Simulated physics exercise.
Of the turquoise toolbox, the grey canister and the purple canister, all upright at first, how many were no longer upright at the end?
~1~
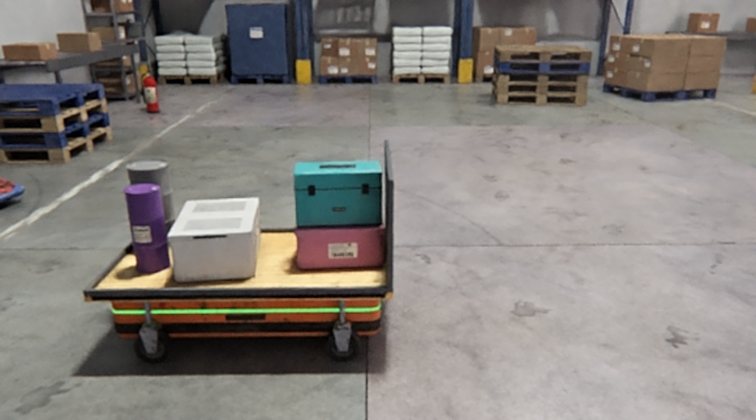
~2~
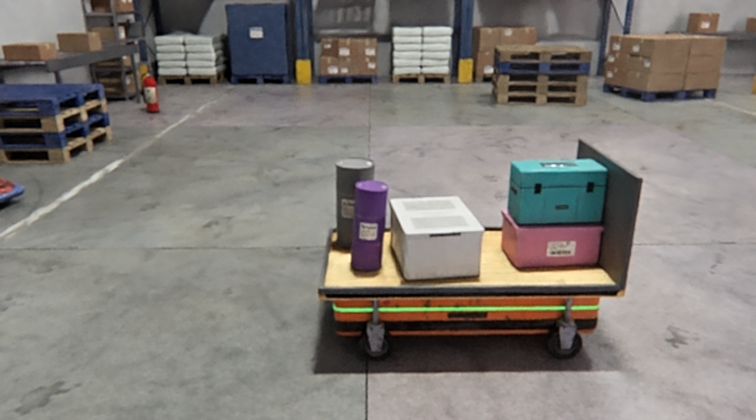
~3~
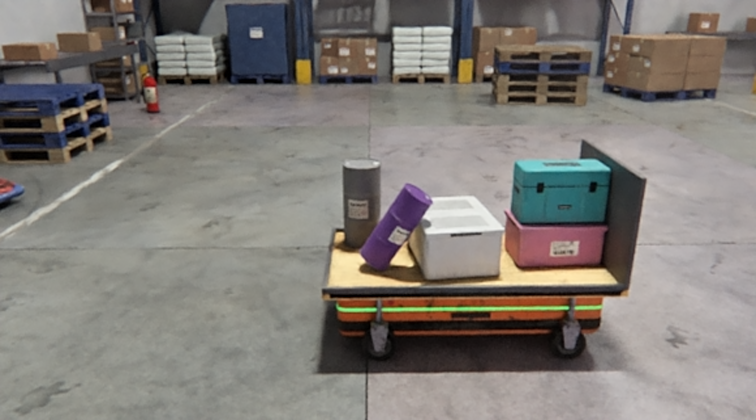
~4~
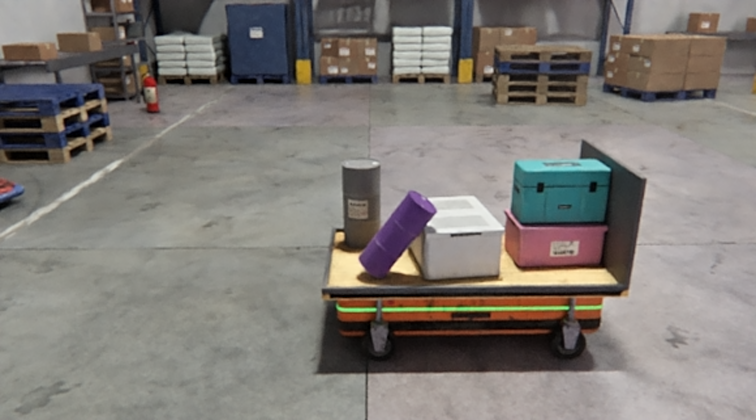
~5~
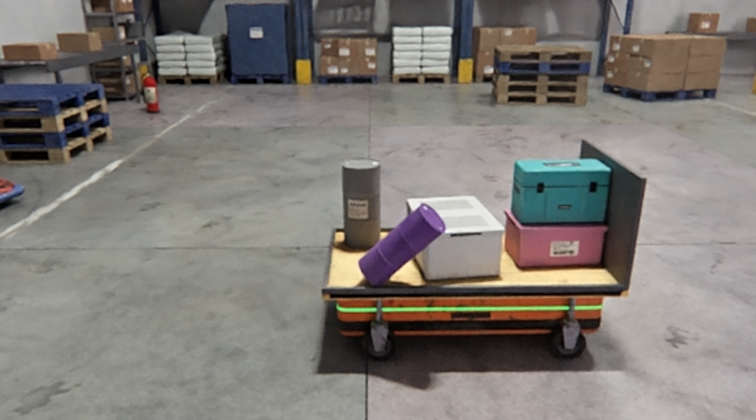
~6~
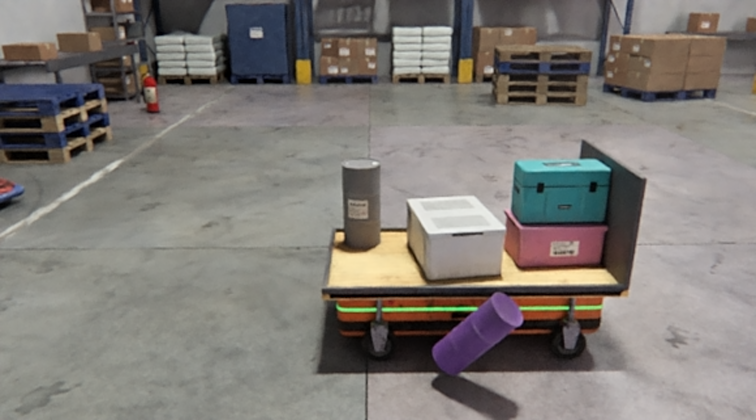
Just one was no longer upright, the purple canister, which had toppled over and gone off the near side of the cart.
